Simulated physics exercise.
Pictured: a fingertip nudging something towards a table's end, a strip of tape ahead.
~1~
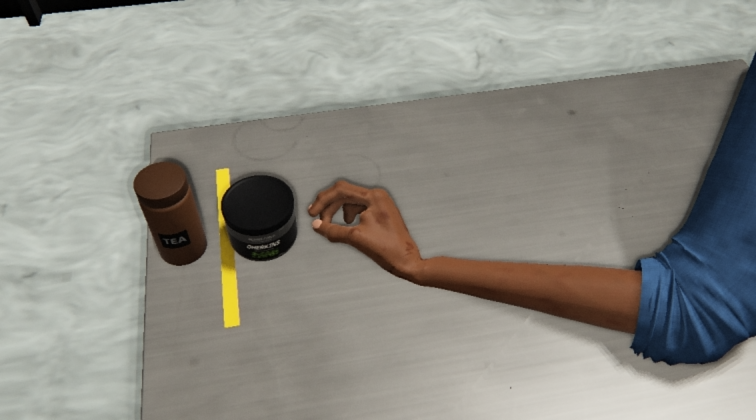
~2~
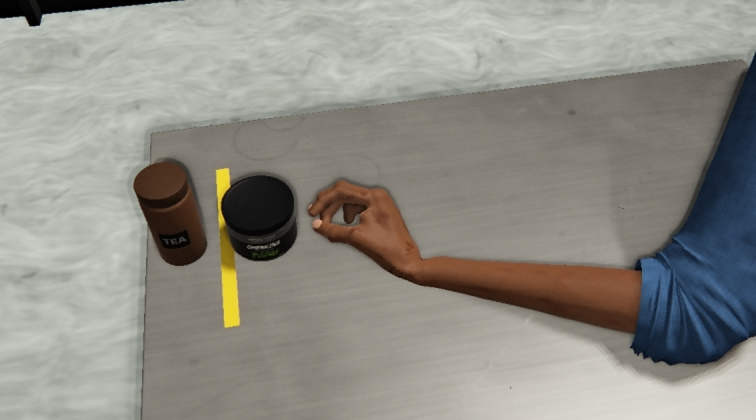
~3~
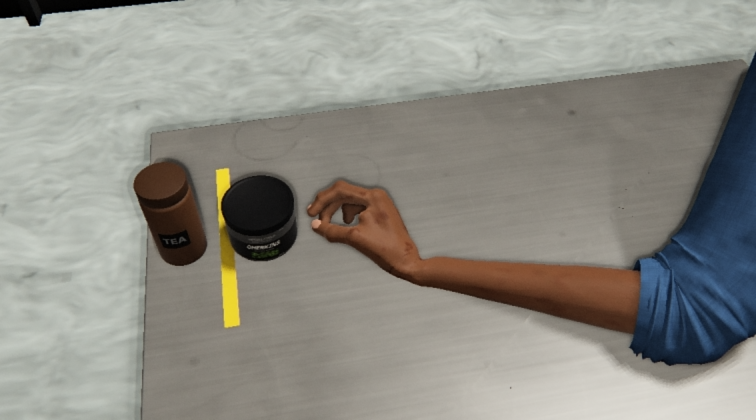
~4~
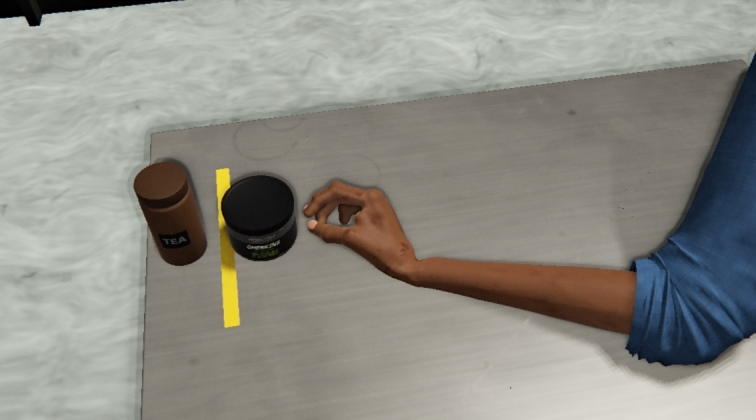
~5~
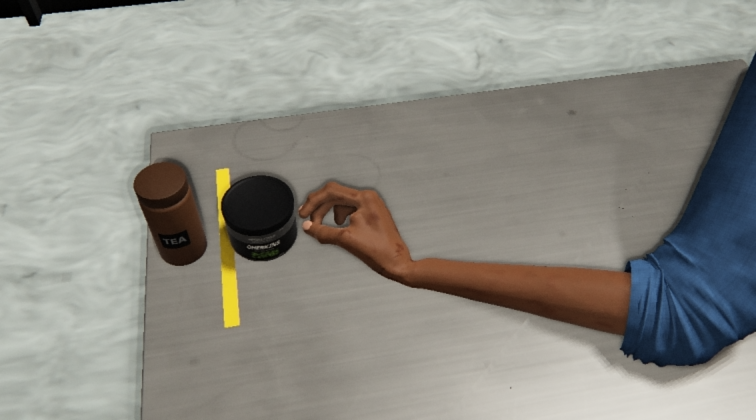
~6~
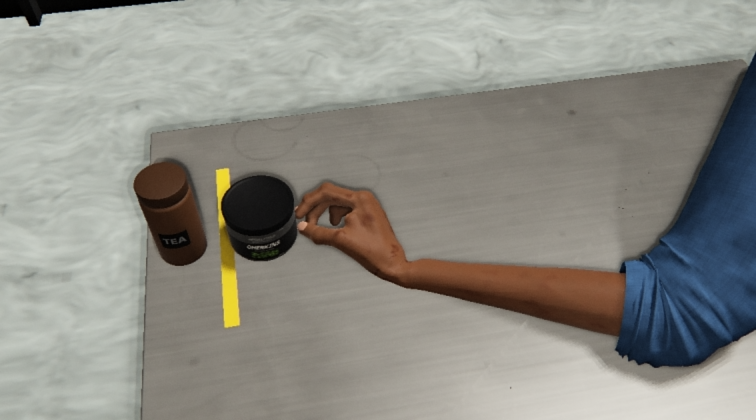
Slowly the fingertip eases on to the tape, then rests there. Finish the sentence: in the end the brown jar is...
In the end the brown jar is off the table.
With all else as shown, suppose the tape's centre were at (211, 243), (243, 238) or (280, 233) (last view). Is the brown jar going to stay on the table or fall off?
Note - try 1 lost over the side, try 2 lost over the side, try 3 safe on top.
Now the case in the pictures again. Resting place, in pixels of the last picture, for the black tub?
Its middle settles near (179, 231) in the last picture.
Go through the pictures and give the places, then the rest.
In the first picture, brown jar (172, 216); black tub (261, 219).
In the second picture, brown jar (172, 216); black tub (260, 219).
In the third picture, brown jar (172, 216); black tub (260, 219).
In the fourth picture, brown jar (172, 216); black tub (260, 219).
In the fifth picture, brown jar (172, 216); black tub (260, 219).
In the sixth picture, brown jar (172, 216); black tub (260, 219).
Then, 1.34 s past the last view, brown jar leaning 53° off how it started near (86, 255).
Finally, the brown jar falls off the table.
